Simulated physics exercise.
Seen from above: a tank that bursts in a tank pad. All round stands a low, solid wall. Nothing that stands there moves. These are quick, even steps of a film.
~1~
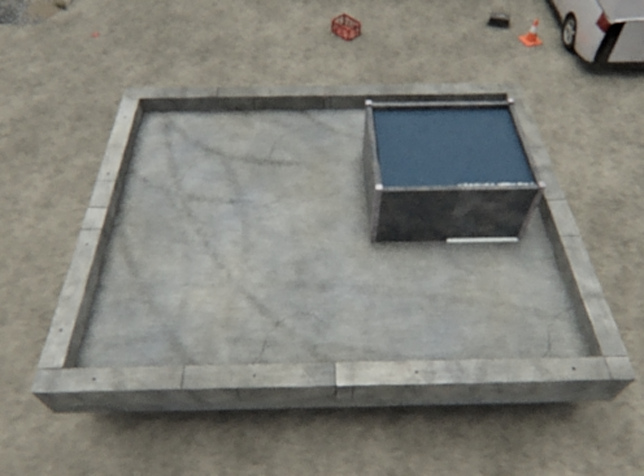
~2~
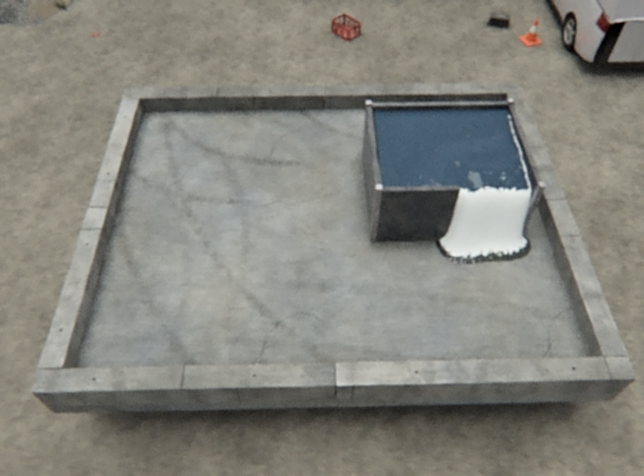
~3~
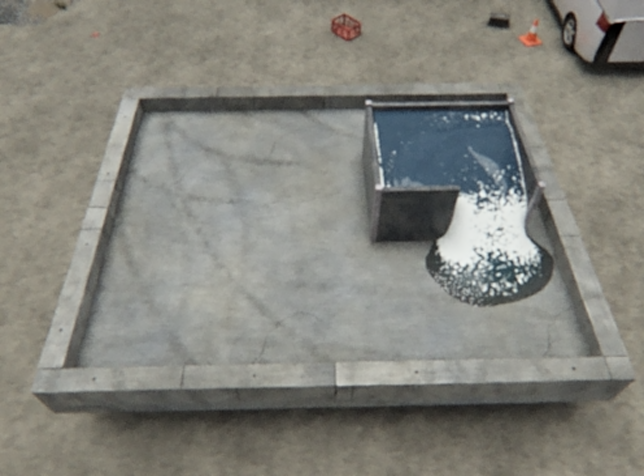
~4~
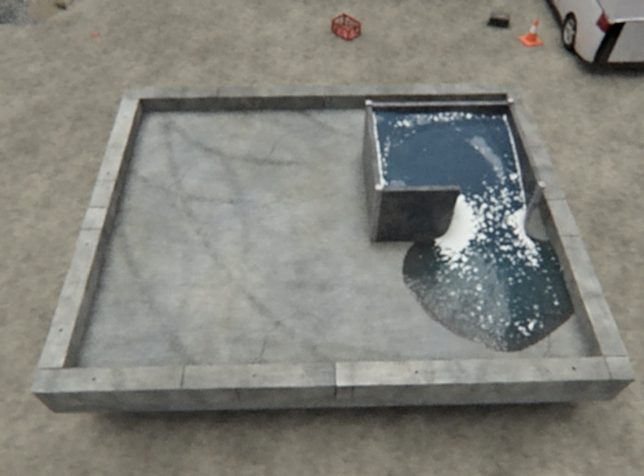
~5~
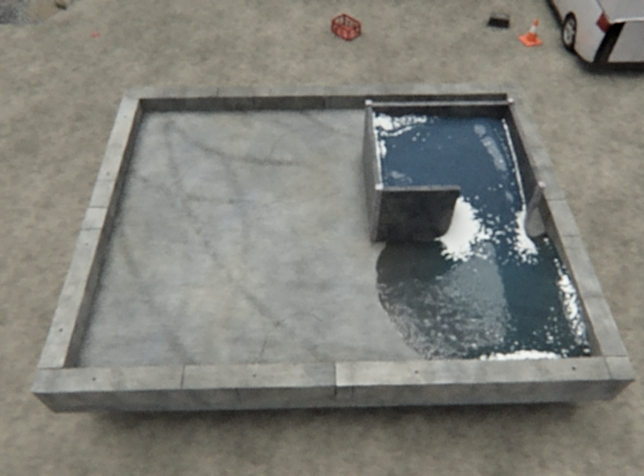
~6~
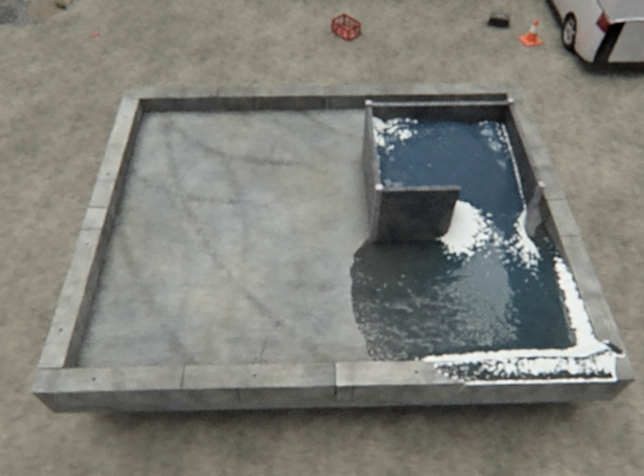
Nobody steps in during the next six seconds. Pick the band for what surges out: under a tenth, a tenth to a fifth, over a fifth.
It loses from a tenth to a fifth.
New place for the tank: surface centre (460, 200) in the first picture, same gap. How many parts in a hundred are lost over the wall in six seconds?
Close to 28 %.
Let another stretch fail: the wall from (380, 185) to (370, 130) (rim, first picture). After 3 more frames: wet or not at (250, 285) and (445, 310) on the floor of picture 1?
In turn: Awash, clear.
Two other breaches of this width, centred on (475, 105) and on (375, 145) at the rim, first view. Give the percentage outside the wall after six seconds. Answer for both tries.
In turn 26 and 4 per cent.
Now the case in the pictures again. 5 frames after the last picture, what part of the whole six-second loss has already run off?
Roughly 25 per cent.
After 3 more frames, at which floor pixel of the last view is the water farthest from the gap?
I would point to (288, 373).
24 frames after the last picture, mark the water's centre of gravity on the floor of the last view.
I would point to (369, 252).
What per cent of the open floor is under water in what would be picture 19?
Near 50 in a hundred.
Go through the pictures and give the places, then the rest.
The tank at (448, 148) is whole and still, in the first picture.
The front is at (525, 241), out from the gap at (486, 222), in the second picture.
Water pours out at (485, 223) and has run to (473, 298), in the third picture.
Water pours out at (485, 224) and has run to (488, 341), in the fourth picture.
Water pours out at (485, 224) and has run to a hidden place, in the fifth picture.
The front is at a hidden place, out from the gap at (485, 223), in the sixth picture.
A moment on, water covers 20 % of the floor; the low wall has let 1 % over.
Next, water covers 20 % of the floor; the low wall has let 4 % over.
Then, water covers 45 % of the floor; the low wall has let 14 % over.
Later, water covers 65 % of the floor; the low wall has let 16 % over.
In the end, water covers 75 % of the floor; the low wall has let 16 % over.
